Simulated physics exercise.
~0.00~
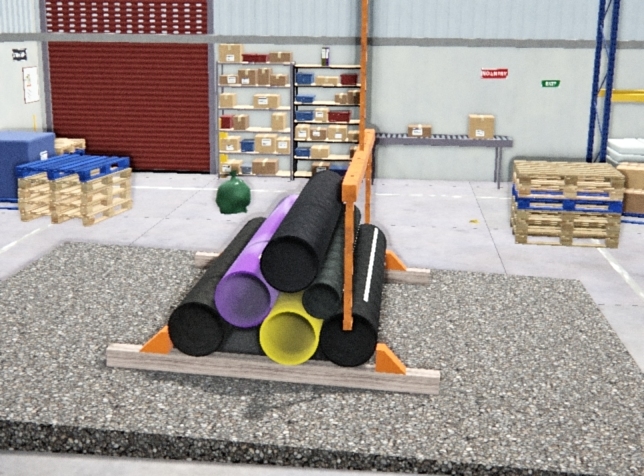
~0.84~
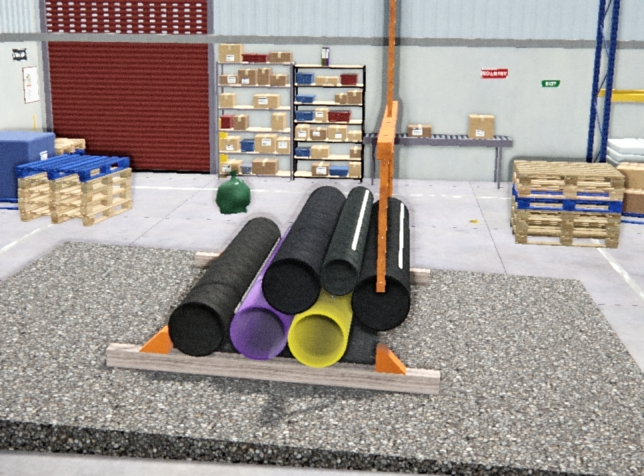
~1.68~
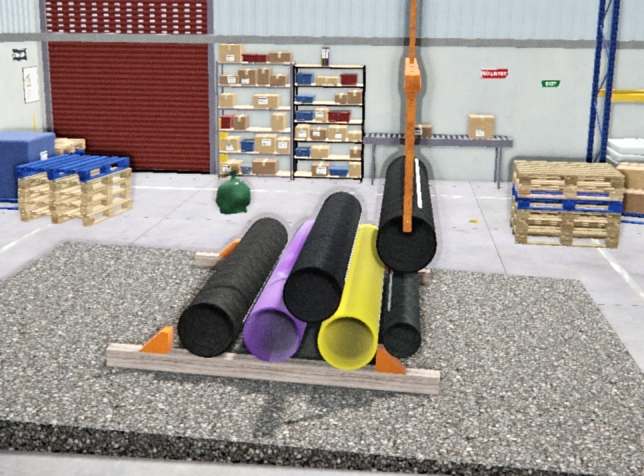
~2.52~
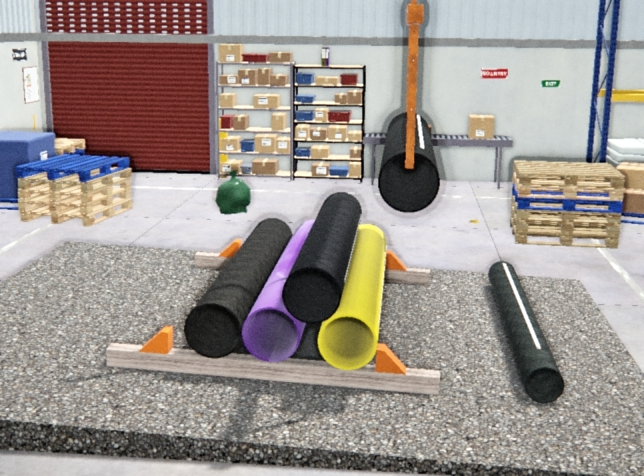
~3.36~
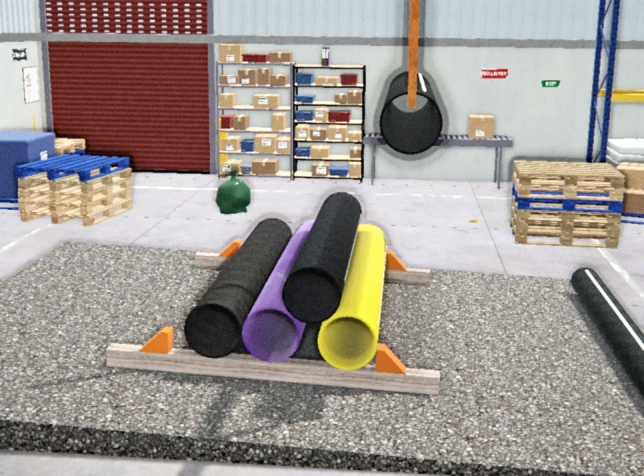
In this clip, an orange lifting beam hoists a black pipe from a stack on a gravel pad, shifting the yellow and purple pipes rightward as another black pipe rolls off right; the rest settle between the chocks while the lifted pipe hangs high behind.
